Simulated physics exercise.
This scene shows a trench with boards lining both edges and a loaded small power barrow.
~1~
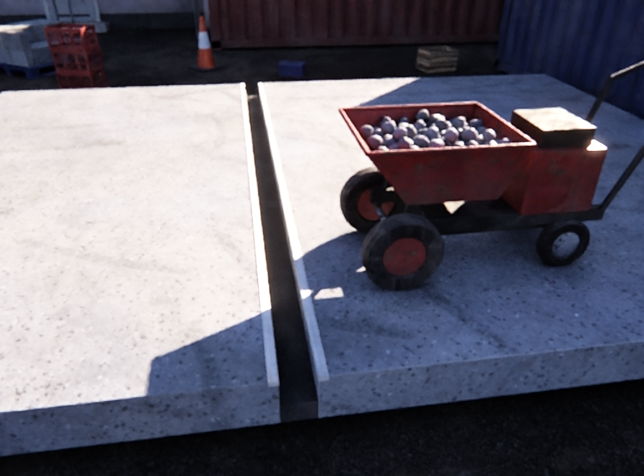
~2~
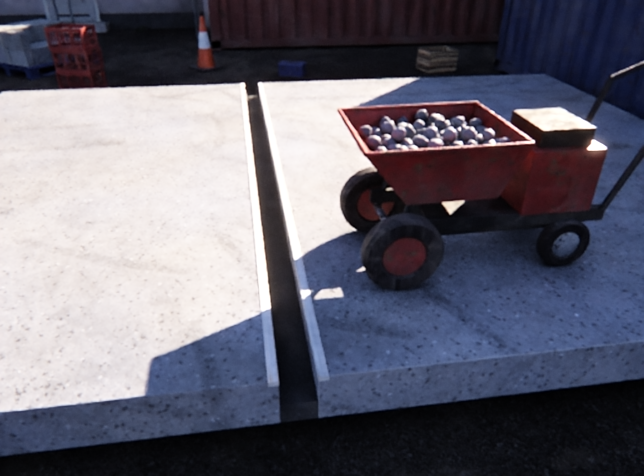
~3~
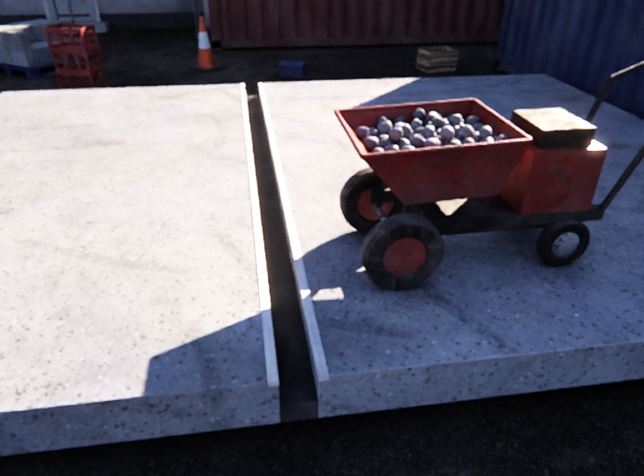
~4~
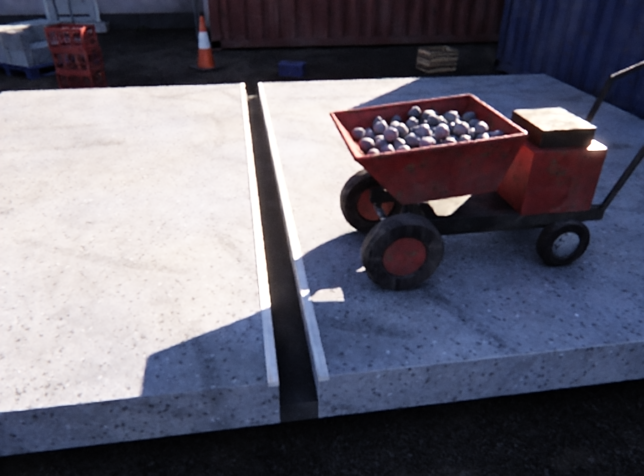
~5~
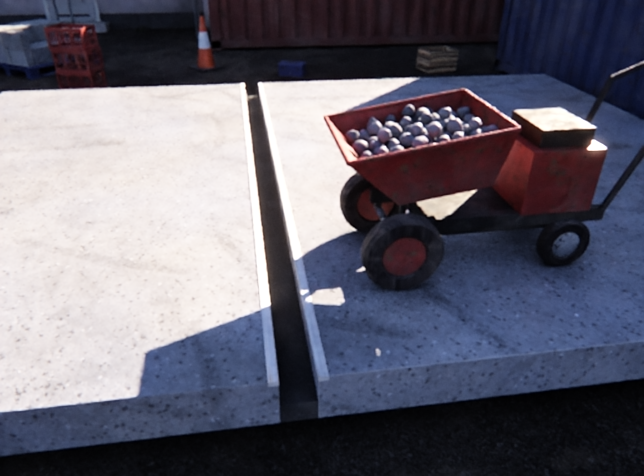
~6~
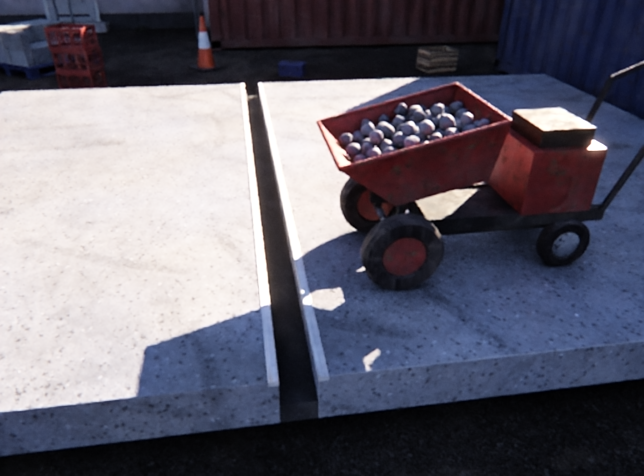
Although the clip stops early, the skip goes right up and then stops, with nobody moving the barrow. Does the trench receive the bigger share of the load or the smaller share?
Result: Mostly out.
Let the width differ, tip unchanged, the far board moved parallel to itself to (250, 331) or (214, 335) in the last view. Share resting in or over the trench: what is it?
Lab note: Try one 60 per cent, try two 90 per cent.
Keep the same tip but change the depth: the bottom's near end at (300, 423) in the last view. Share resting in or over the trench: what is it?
Close to 30 per cent, I reckon.
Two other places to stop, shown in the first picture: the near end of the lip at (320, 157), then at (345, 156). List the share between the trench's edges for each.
It works out to 0 per cent in the first case and 0 per cent in the second.
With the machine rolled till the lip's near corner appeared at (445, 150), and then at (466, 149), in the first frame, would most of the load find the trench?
Well, parked at the first spot it'd be short of the halfway mark, and at the second it'd be short of the halfway mark.
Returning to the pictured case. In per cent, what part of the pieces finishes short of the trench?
Estimate: Some 0 percent.
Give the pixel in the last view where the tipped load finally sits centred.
Near pixel (254, 262).
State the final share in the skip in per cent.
My estimate is about 20 per cent.
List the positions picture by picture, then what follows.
Lip of the skip at (367, 154), level; top of the load at (436, 139), round cobbles; first edge of the trench at (313, 325); far edge at (268, 329), the trench under half as wide as the skip, and about as deep as wide, in the first frame.
Lip of the skip at (366, 155), level; top of the load at (435, 139), in the second frame.
Lip of the skip at (362, 157), tipped barely; top of the load at (446, 138), in the third frame.
Lip of the skip at (356, 160), tipped barely; top of the load at (452, 130), in the fourth frame.
Lip of the skip at (349, 164), tipped a little; top of the load at (454, 124), in the fifth frame.
Lip of the skip at (340, 169), tipped a little; top of the load at (446, 120); first edge of the trench at (313, 325); far edge at (268, 329), in the sixth frame.
Soon after the last picture, skip tipped well over; all in the skip.
A little later, skip tipped steeply; nearly all in the skip; a stray few in or heaped over the trench; a small part beyond it.
Later still, skip tipped right over; about a third in the skip; about a quarter in or heaped over the trench; about half beyond it.
By the end, skip tipped right over; about a quarter in the skip; about a third in or heaped over the trench; about half beyond it.
